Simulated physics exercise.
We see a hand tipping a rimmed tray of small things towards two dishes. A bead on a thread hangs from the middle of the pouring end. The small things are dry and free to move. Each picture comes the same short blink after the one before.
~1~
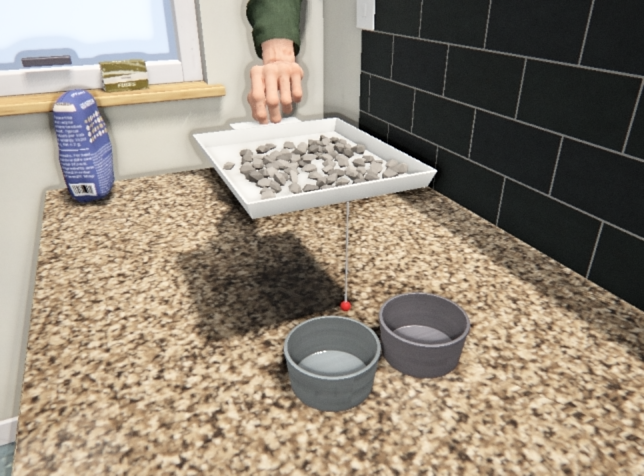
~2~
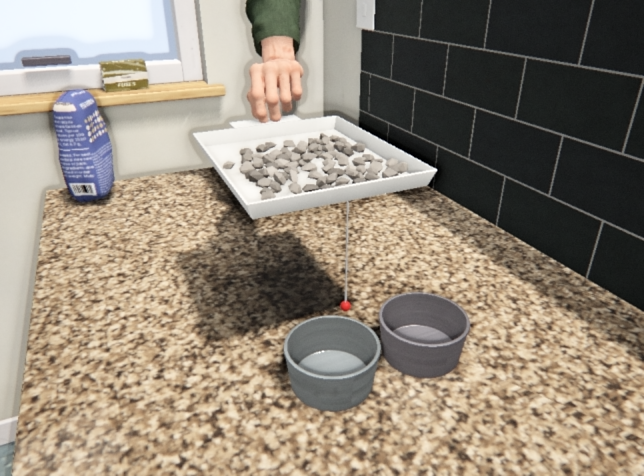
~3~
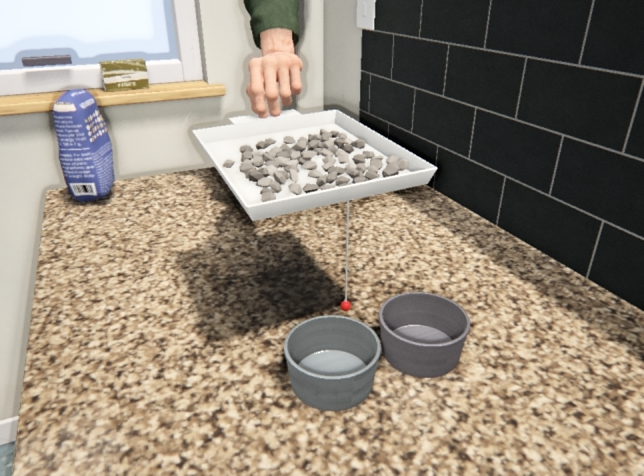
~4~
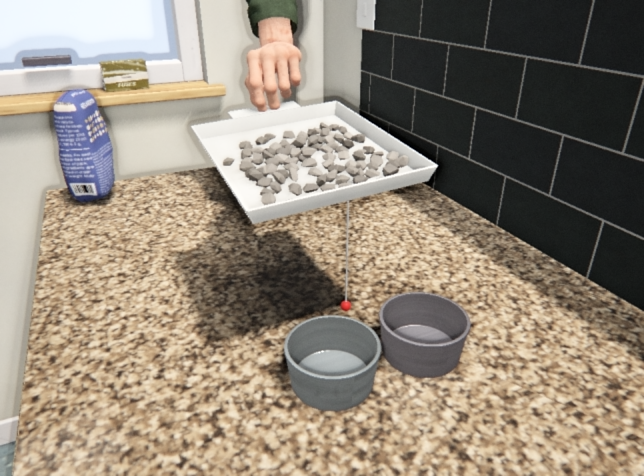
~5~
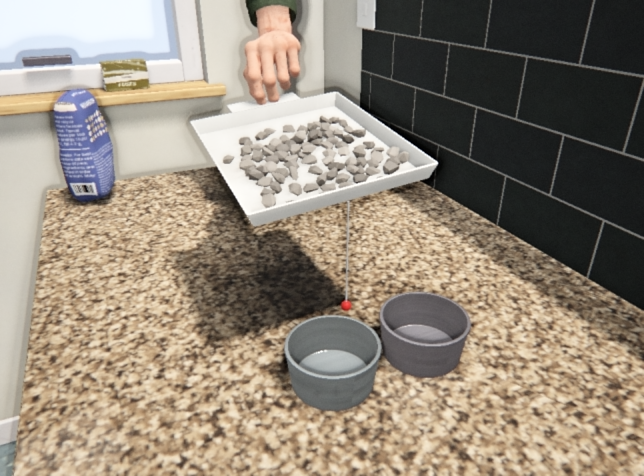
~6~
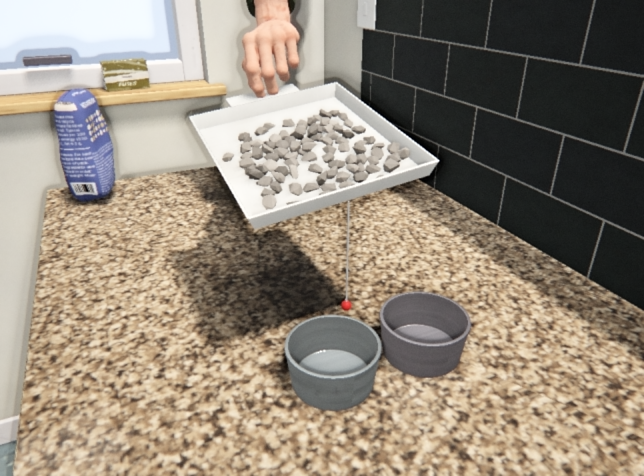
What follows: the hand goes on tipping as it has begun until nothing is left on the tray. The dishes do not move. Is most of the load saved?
They take only the smaller part between them.
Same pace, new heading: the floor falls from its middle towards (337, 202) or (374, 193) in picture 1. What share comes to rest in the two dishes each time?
Near 50 % and 80 %.
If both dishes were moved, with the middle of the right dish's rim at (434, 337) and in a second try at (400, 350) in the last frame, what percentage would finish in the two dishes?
Roughly 10 per cent, and 10 per cent.
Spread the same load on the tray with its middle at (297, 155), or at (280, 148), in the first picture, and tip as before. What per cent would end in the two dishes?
First some 20, then 10 per cent.
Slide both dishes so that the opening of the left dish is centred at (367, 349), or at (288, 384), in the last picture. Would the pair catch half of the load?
At the first place below a half, at the second under half.
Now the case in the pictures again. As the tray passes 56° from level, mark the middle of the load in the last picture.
At about (288, 169).
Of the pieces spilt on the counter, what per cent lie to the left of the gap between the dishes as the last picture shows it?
Close to 100 per cent.
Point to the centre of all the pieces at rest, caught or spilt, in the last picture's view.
At about (261, 390).
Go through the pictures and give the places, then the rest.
In the first picture, corners of the pouring end (252, 200) and (428, 170), level; middle of the load (310, 158), bits of gravel; left dish (353, 390); right dish (448, 357); bead on its thread (346, 306).
In the second picture, corners of the pouring end (252, 201) and (428, 169), level; middle of the load (310, 158).
In the third picture, corners of the pouring end (252, 203) and (429, 167), tipped barely, lowest at the left corner; middle of the load (310, 155).
In the fourth picture, corners of the pouring end (252, 206) and (429, 165), tipped a little, lowest at the left corner; middle of the load (310, 153).
In the fifth picture, corners of the pouring end (252, 210) and (430, 162), tipped a little, lowest at the left corner; middle of the load (310, 150).
In the sixth picture, corners of the pouring end (253, 213) and (430, 159), tipped a little, lowest at the left corner; middle of the load (309, 146); left dish (354, 389); right dish (449, 357).
Just after the last frame, tray tipped steeply; every one on the tray.
A moment on, tray tipped right over; about a tenth on the tray; about a tenth in the left dish; the larger part outside both; about a tenth in the air.
Further on, tray tipped past a quarter turn; about a tenth in the left dish; the larger part outside both.
When it is over, tray tipped past a quarter turn; about a tenth in the left dish; not one in the right dish; the larger part outside both.
